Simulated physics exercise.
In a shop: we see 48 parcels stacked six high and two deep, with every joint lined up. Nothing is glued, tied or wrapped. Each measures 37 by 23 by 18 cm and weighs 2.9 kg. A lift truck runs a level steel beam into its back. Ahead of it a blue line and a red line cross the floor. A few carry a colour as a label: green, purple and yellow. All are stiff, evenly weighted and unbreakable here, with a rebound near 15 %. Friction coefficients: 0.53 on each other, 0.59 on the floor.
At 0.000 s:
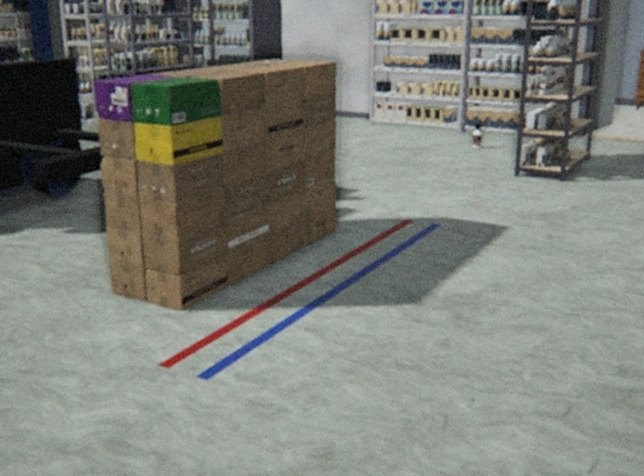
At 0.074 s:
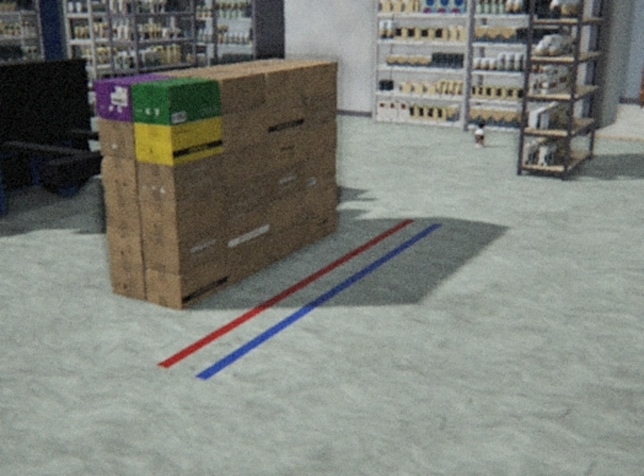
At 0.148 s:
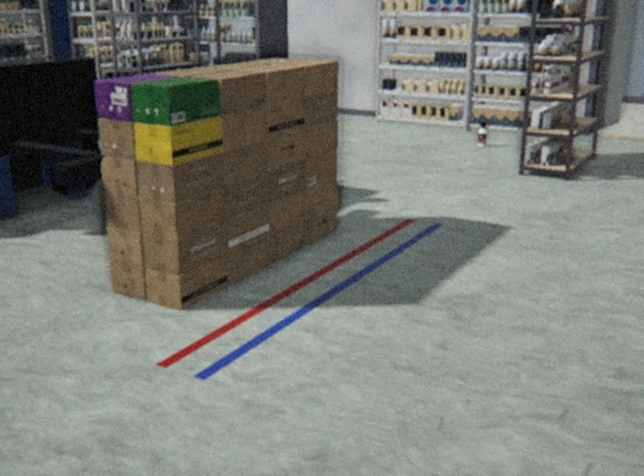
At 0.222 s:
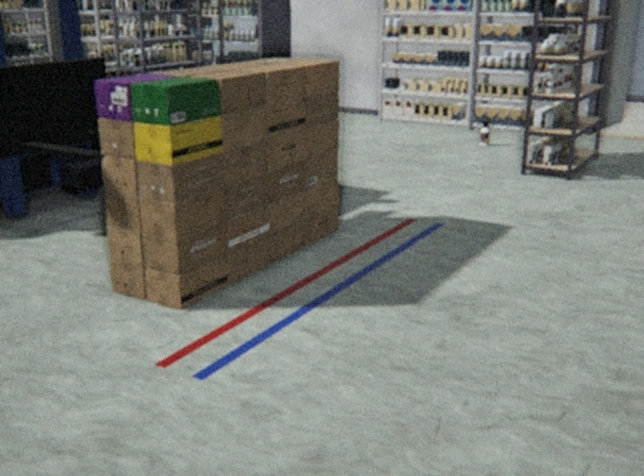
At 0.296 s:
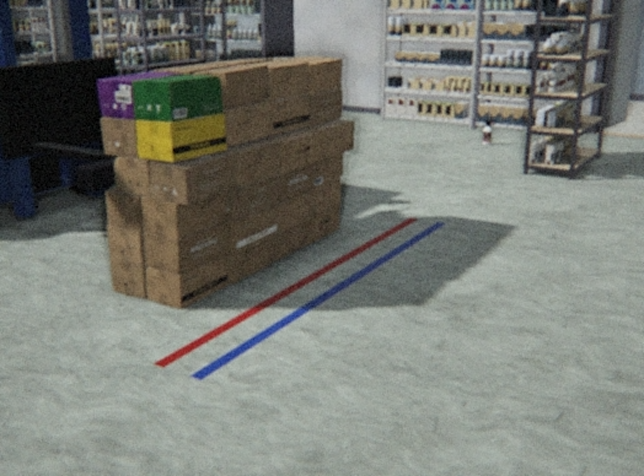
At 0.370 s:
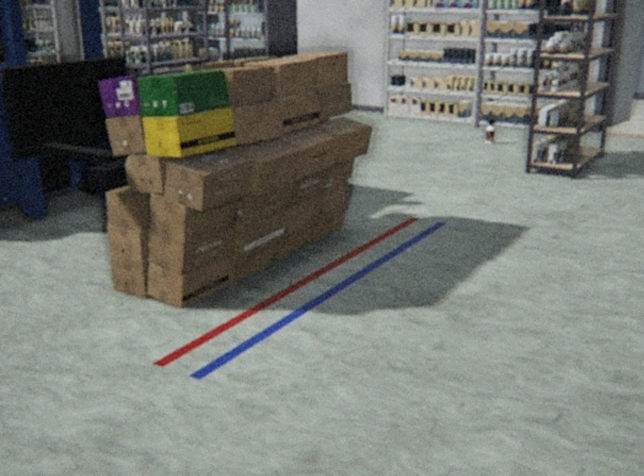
In a storeroom with shelves of goods along the back, seen from slightly above by a camera that drifts a little, a tall block of brown boxes stands left of centre. Purple, green and yellow boxes mark its near upper corner, and red and blue lines cross the pale floor to its right. A dark machine at left moves in behind the stack, whose upper rows shift rightward and lean unevenly.
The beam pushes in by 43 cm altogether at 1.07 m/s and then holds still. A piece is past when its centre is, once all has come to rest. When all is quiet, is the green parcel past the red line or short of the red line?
The green parcel ends beyond the red line.
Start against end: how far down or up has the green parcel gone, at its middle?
About 90 cm lower.
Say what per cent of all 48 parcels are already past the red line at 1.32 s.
By then 45 per cent.
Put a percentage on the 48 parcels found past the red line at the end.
Near 50 per cent.
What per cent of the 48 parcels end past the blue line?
About 35 per cent.
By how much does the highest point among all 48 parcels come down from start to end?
Some 30 cm lower.
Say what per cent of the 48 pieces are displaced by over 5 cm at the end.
It is 80 per cent.
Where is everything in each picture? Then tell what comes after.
In the first picture (places mark the middle of the side facing us; the camera moves round a little), beam (40, 173) 24 cm from the stack; red line, near end, (218, 334); blue line, near end, (255, 343); green parcel (196, 102); purple parcel (112, 102); yellow parcel (199, 140); nothing disturbed.
Beam (52, 174) 16 cm from the stack; green parcel (196, 102), in the second picture.
Beam (63, 176) 8 cm from the stack; green parcel (196, 102), in the third picture.
Beam (75, 177) 2 mm in; green parcel (196, 102), in the fourth picture.
Beam (86, 179) 8 cm in; green parcel (197, 98) shifted 18 mm; yellow parcel (200, 137) shifted 28 mm; 36 disturbed, none past the red line, in the fifth picture.
Beam (99, 180) 16 cm in; red line, near end, (215, 333); blue line, near end, (250, 343); green parcel (203, 92) leaning 5°; purple parcel (119, 98) leaning 10°; yellow parcel (208, 132) leaning 5°; steepest lean 13°, the parcel at (310, 186); 42 disturbed, none past the red line, in the sixth picture.
After 0.46 s, none of the 48 parcels past the red line, 43 disturbed; green parcel leaning 10°; purple parcel leaning 24°.
After 0.62 s, 6 of the 48 parcels past the red line; green parcel leaning 19°; purple parcel leaning 41°, 8 cm lower.
After 0.86 s, 21 of the 48 parcels past the red line; green parcel leaning 15°, 29 cm lower; purple parcel on its side.
After 1.32 s, 22 of the 48 parcels past the red line; green parcel on its side; yellow parcel on its side.
At rest (2.4 s), 23 of the 48 parcels past the red line; green parcel on its side; yellow parcel upside down; purple parcel on its side. As the last picture would show them, middles, green parcel near (445, 412), yellow parcel near (327, 318).
